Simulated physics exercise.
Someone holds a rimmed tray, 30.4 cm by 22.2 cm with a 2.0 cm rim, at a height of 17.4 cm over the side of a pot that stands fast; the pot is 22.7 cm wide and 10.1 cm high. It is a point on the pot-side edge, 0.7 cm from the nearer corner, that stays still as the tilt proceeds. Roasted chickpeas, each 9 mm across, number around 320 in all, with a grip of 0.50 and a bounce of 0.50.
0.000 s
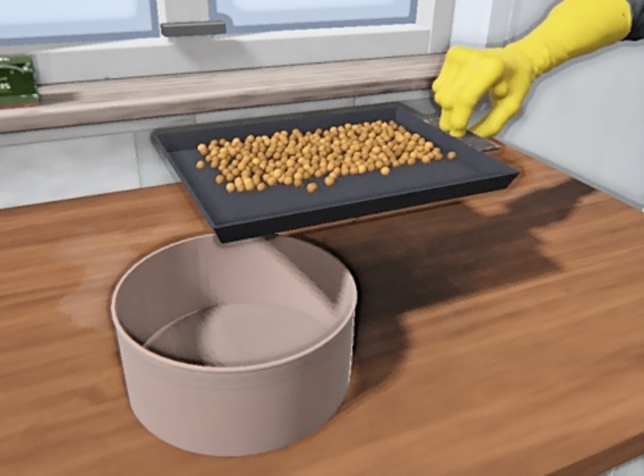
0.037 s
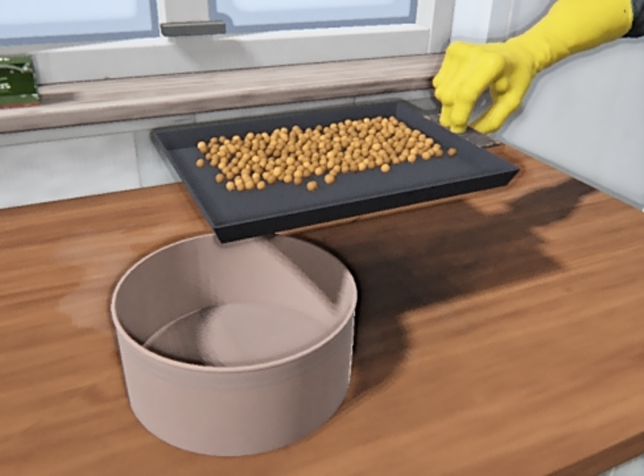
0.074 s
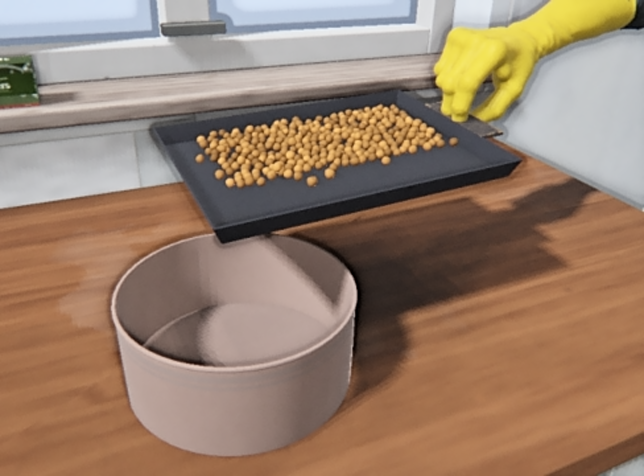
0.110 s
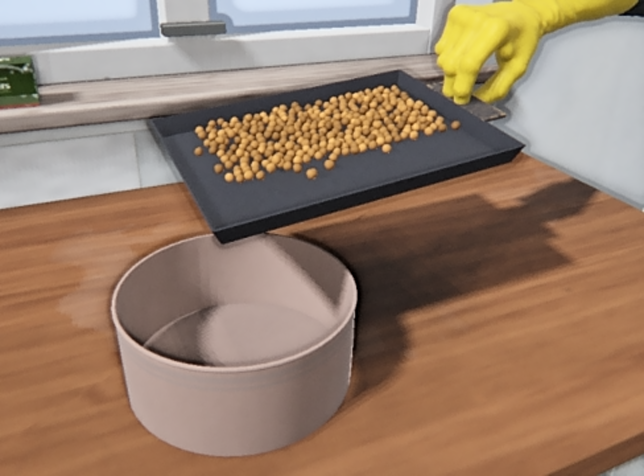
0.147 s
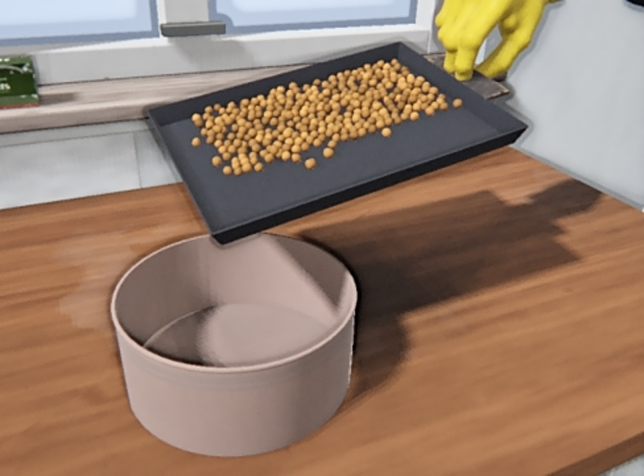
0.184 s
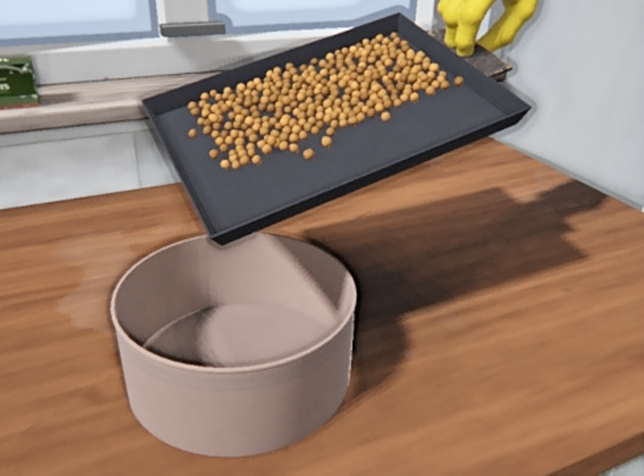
A dark tray of roasted chickpeas sat almost level above a pinkish pot on a wooden counter, then a yellow-gloved hand steadily raised its right side, leaving the tray slanted down toward the left.
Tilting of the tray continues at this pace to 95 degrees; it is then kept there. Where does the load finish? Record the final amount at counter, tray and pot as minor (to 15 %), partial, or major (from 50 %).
Final: Counter major, left on the tray minor, pot partial.
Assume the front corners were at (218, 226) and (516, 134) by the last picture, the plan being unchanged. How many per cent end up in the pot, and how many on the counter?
Pot: 55, counter: 45.
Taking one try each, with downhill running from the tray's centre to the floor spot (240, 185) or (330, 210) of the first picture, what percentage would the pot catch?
Approximately 25 percent, then 30 percent.
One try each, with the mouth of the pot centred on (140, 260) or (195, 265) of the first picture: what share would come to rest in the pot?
Roughly 0 per cent, then 5 per cent.
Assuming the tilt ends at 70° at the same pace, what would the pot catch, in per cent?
In that case some 30 per cent.
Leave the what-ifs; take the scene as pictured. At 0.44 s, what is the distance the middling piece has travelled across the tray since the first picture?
About 5 cm.
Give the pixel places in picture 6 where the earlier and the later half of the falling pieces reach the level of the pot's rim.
The first half passes near (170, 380) and the second half near (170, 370).
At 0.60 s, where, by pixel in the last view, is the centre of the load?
Roughly (205, 220).
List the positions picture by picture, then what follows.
Tray tilt 0 degrees, front corners at (221, 222) and (509, 170); middle of the pieces at (322, 149); pot at (237, 288), in the first frame.
Tray tilt 1 degrees, front corners at (221, 222) and (510, 167); middle of the pieces at (322, 146), in the second frame.
Tray tilt 3 degrees, front corners at (220, 222) and (511, 158), lowest corner left front; middle of the pieces at (322, 138), in the third frame.
Tray tilt 8 degrees, front corners at (219, 224) and (514, 143), lowest corner left front; middle of the pieces at (322, 125), in the fourth frame.
Tray tilt 13 degrees, front corners at (218, 226) and (517, 125), lowest corner left front; middle of the pieces at (320, 109), in the fifth frame.
Tray tilt 19 degrees, front corners at (216, 228) and (519, 106), lowest corner left front; middle of the pieces at (318, 92); pot at (237, 289). Its pace works out near 155 degrees a second, in the sixth frame.
After 0.44 s, tilt 58 degrees; the tray holds 100 %, the pot 0 %.
After 0.60 s, tilt 82 degrees; the tray holds 80 %, the pot 0 %.
After 0.89 s, tilt 95 degrees; the tray holds 0 %, the pot 30 %.
By 1.5 s all is still; counter 70 %, tray 0 %, pot 30 %.
